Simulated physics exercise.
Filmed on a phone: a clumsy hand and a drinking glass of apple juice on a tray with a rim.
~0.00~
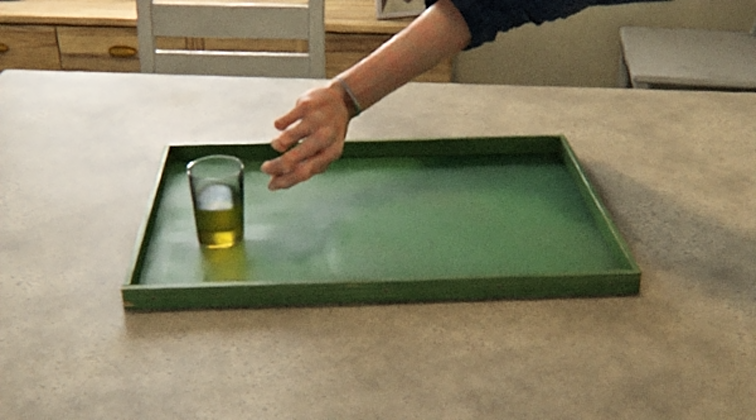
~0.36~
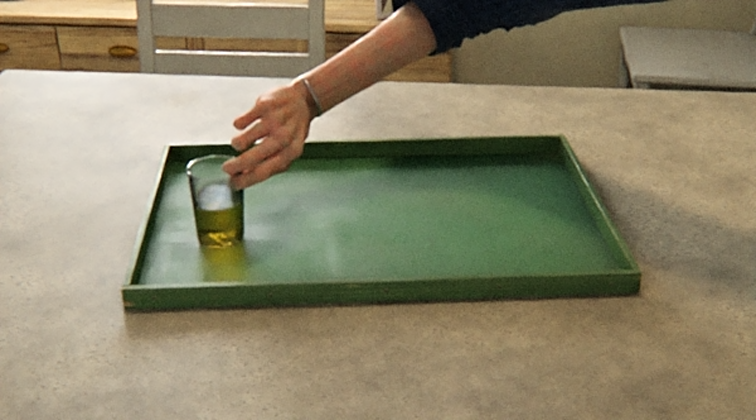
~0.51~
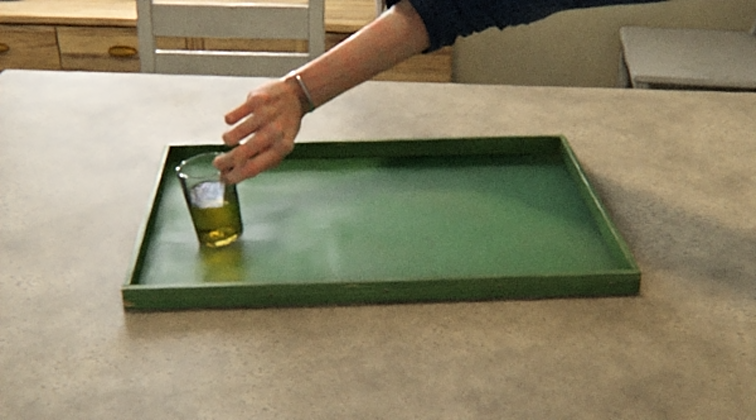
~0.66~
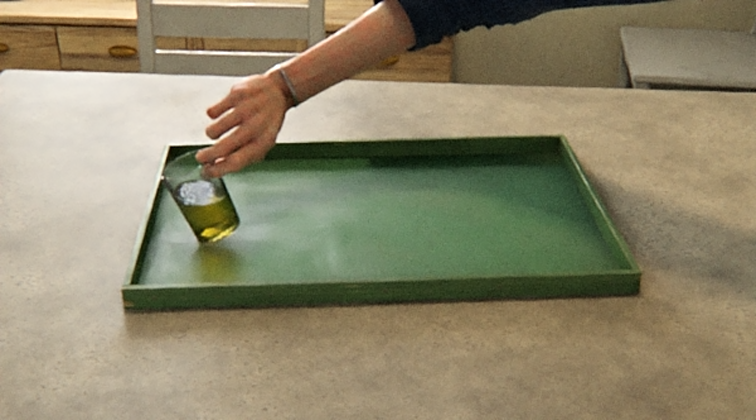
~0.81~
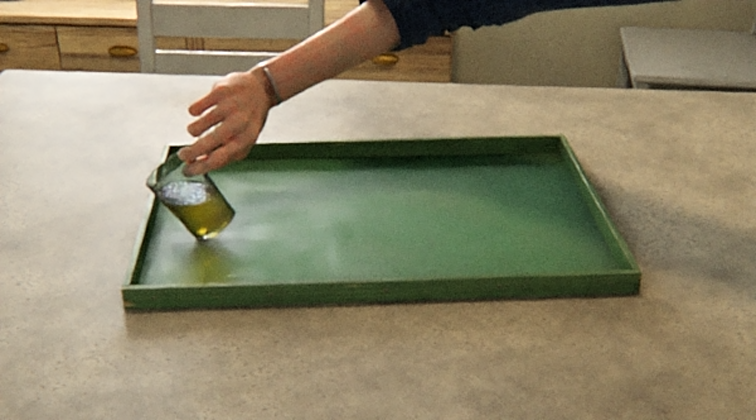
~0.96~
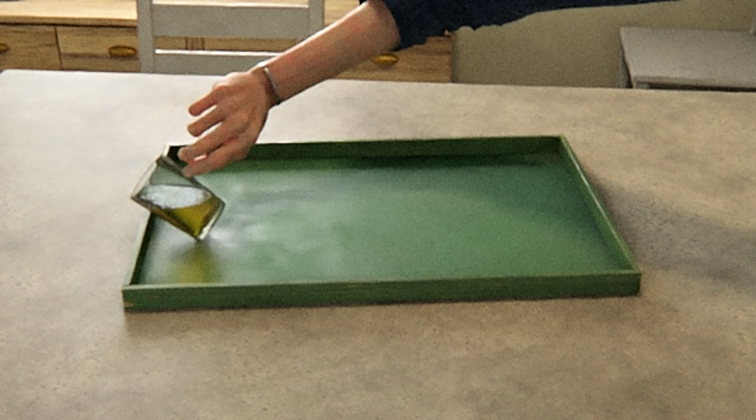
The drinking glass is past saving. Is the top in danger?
The spill escapes from the tray.
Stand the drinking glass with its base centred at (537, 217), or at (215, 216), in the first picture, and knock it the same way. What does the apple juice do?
In the first try it stays in the tray; in the second it gets out on to the top.
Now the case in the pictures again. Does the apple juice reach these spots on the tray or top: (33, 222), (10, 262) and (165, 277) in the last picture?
First soaked, second wet, third untouched.
Around 1.5 s, the drinking glass lies across the rim; the puddle covers about as much as a plate; it has landed past the rim.
Around 2.3 s, the puddle covers about as much as a tray; it has landed past the rim.
Around 3.6 s, the puddle covers about as much as a tray; it has landed past the rim.
